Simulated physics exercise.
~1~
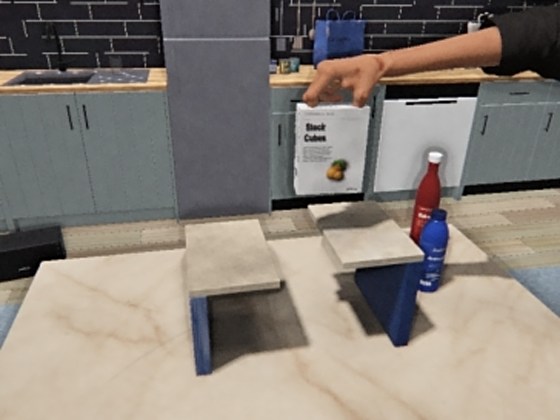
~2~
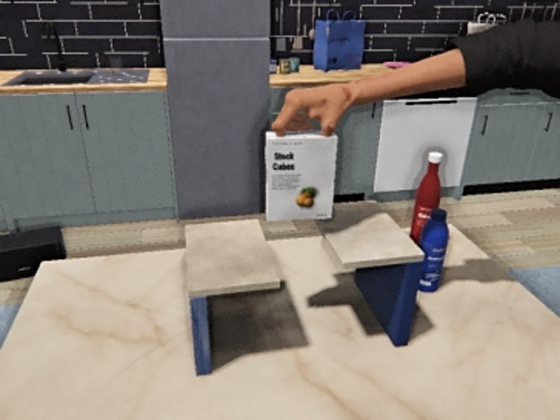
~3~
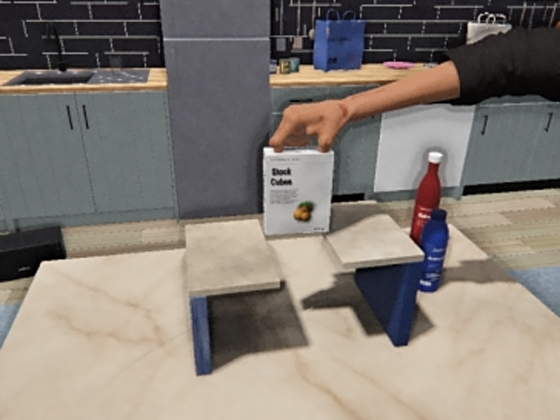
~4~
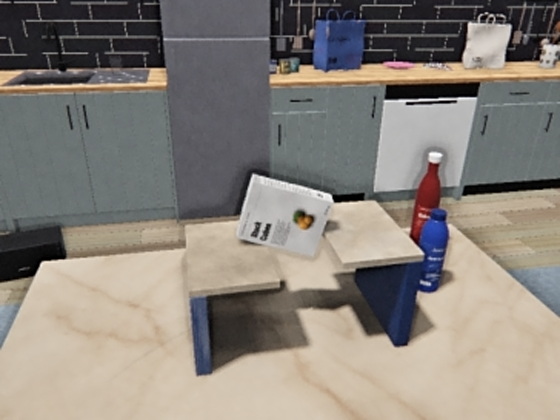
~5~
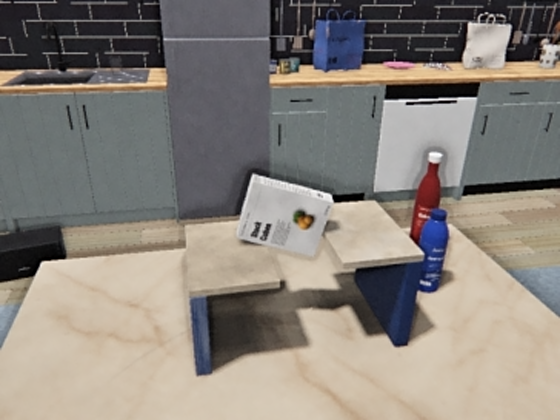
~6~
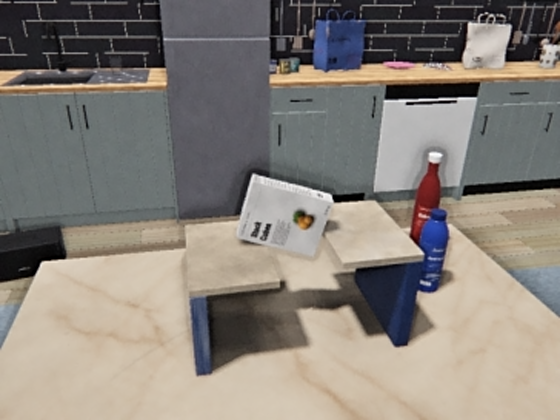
White packet lowered by a hand over the gap between two small stands, tipping onto its side and lodging across them.
